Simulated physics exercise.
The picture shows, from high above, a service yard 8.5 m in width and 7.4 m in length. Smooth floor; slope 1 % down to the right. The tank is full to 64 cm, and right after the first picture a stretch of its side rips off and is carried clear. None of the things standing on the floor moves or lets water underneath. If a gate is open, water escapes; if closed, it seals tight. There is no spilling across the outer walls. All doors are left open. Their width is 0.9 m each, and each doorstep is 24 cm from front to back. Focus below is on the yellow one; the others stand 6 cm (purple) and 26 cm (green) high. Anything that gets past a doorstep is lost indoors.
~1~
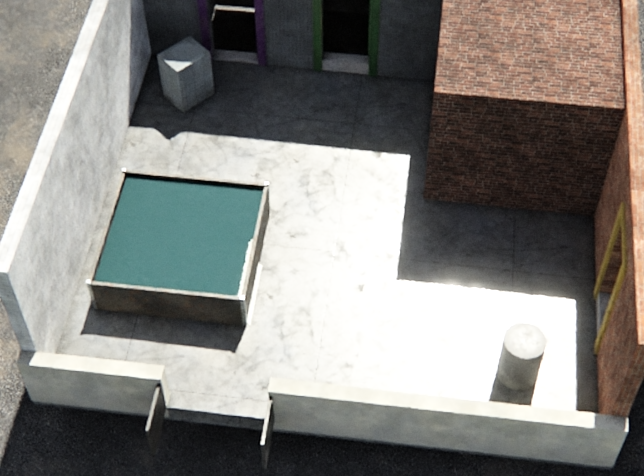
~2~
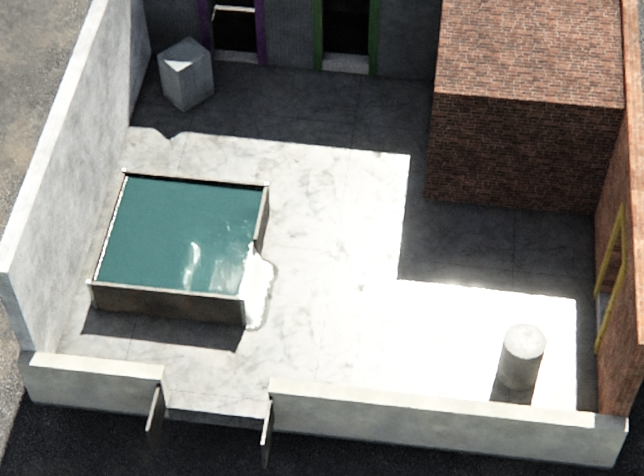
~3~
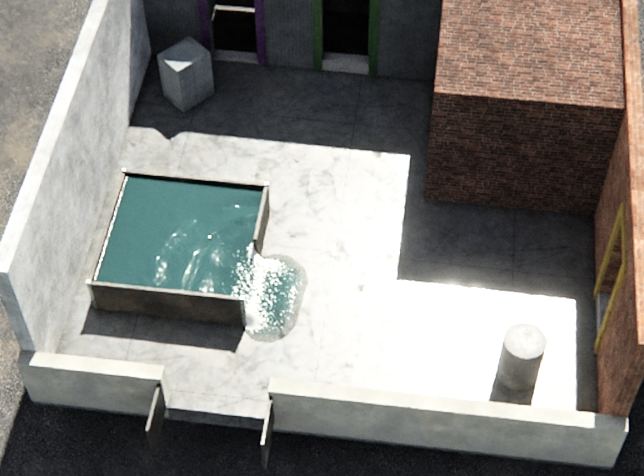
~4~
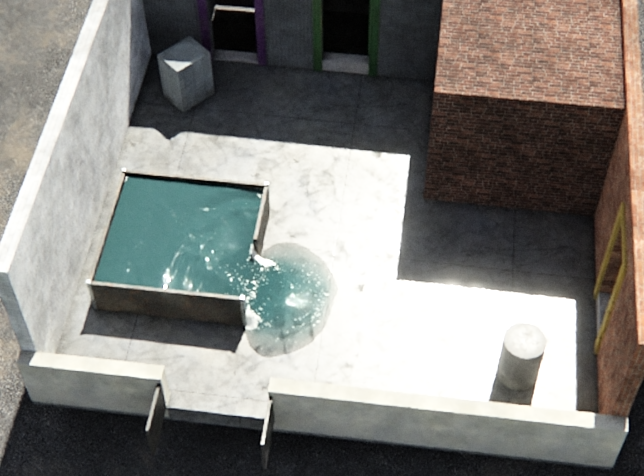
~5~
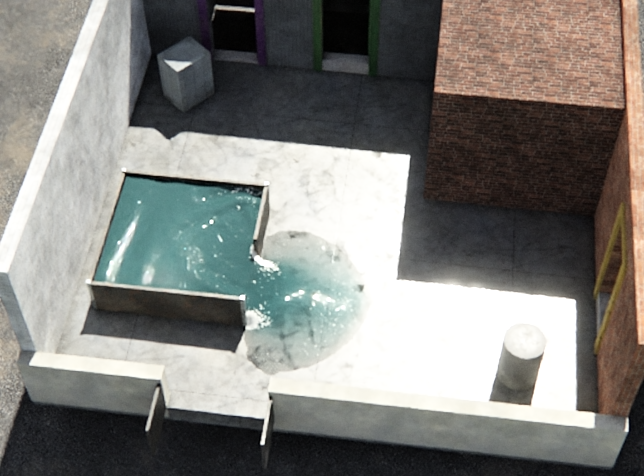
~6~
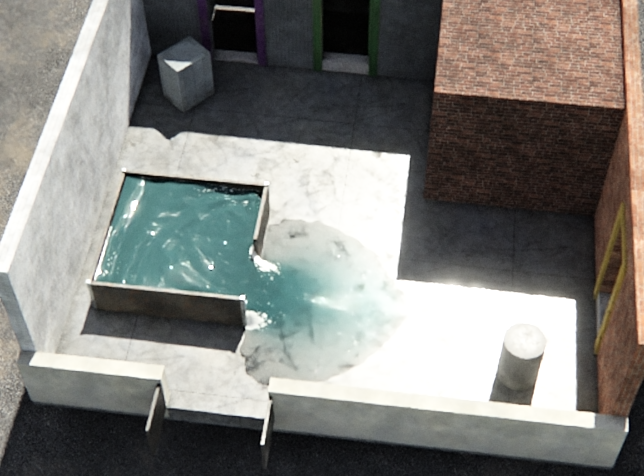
Water pouring from the broken right side of a rectangular tank and spreading rightward in a widening pool across a pale walled yard.
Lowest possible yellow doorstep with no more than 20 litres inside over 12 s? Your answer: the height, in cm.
I would say 22 cm.
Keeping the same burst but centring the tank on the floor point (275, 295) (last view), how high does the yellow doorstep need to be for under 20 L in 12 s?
It should be around 24 cm high.
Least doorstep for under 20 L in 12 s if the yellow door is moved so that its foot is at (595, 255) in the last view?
Close to 20 cm at the least.
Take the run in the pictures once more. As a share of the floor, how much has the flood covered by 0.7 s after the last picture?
Approximately 30 % of the floor.
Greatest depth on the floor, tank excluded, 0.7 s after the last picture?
38 cm.
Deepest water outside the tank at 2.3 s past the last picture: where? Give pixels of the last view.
Near (598, 443).
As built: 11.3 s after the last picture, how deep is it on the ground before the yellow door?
Roughly 13.0 cm deep.
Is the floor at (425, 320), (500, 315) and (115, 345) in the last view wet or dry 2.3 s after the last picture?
Awash, awash, untouched.
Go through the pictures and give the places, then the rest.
Still water, 64 cm deep, in the tank at (181, 235); the yellow door at (609, 287) is dry, in the first frame.
Water pours out at (249, 284) and has run 0.3 m, to (263, 318); about 9 cm deep outside, 64 cm at the back, in the second frame.
Water pours out at (249, 286) and has run 0.8 m, to (301, 289); about 11 cm deep outside, 64 cm at the back, in the third frame.
The front is at (329, 301), 1.3 m from the gap at (249, 287); 2.1 m2 of floor is wet, 64 cm left at the back, in the fourth frame.
The gap is at (249, 287), the front 1.9 m out at (365, 305); the back of the tank holds 64 cm, in the fifth frame.
The front is at (402, 312), 2.5 m from the gap at (249, 287); 5.2 m2 of floor is wet, 62 cm left at the back; the yellow door at (609, 287), 5.7 m from the gap, is still 3.1 m from the nearest water, in the sixth frame.
Then, 0.7 s after the last picture water covers 30 % of the floor, deepest (38 cm) near (261, 306); it has not reached the yellow door.
Then, 2.3 s after the last picture water covers 45 % of the floor, deepest (42 cm) near (598, 443); 26 cm at the yellow door, 1 litre in over its 23 cm doorstep.
Then, 11.3 s after the last picture water covers 95 % of the floor, deepest (16 cm) near (594, 237); 13 cm at the yellow door, 15 litres in over its 23 cm doorstep.
At the yellow door as built, the water peaked near 27 cm, 3.1 s after the last picture.
With a doorstep of 19.5 cm, 43 litres would have come in within the 12 s; with 27 cm, 3 litres. So under 20 litres takes about 22 cm.
